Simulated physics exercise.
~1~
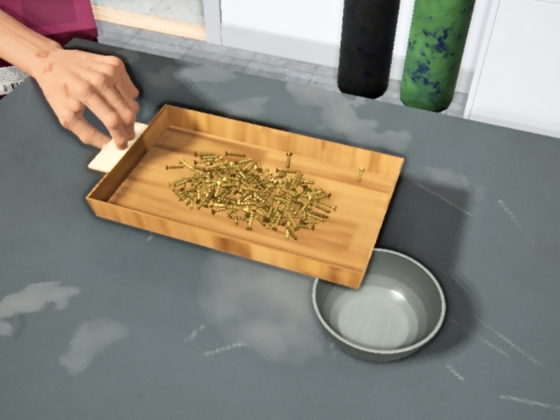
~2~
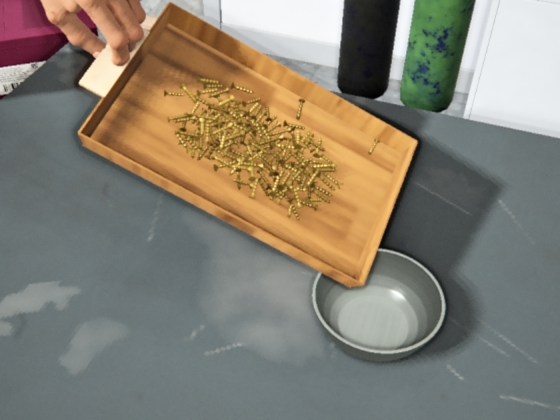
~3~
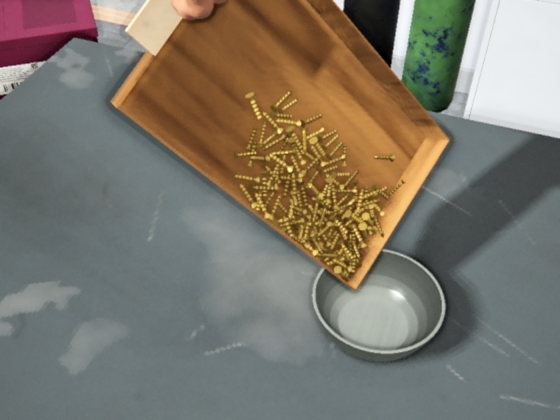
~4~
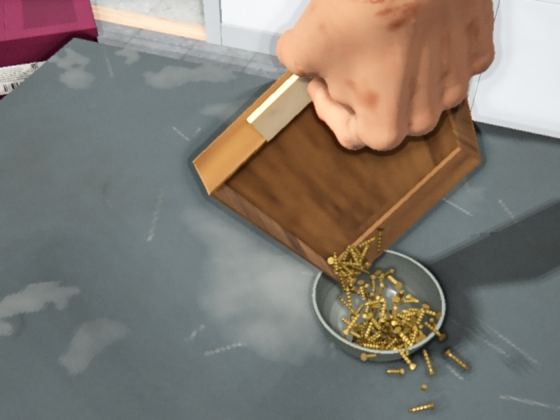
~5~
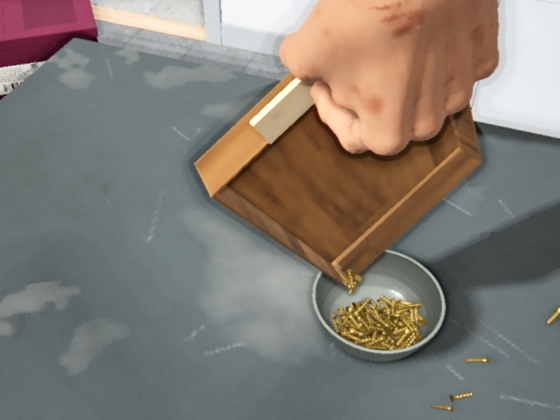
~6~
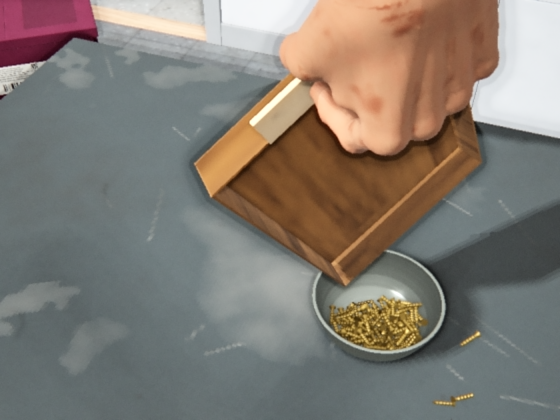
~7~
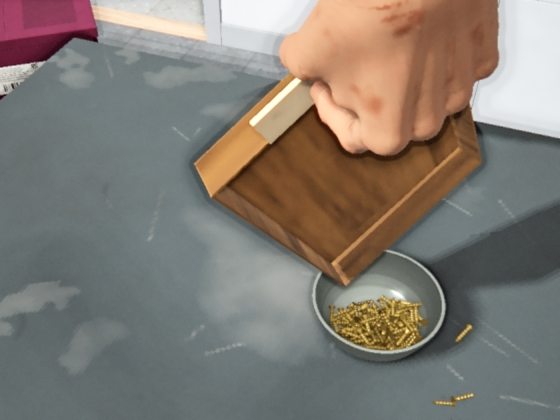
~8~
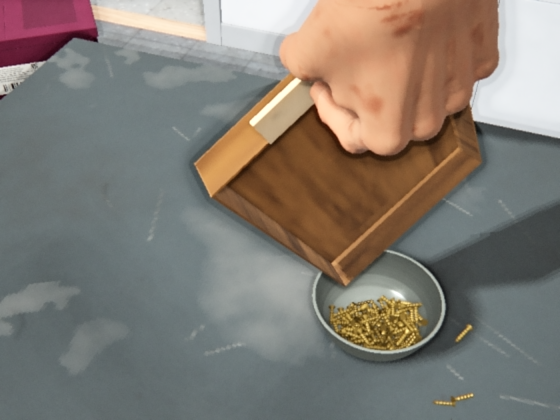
A hand tips a wooden tray, pouring brass screws into a bowl, with a few spilling outside.
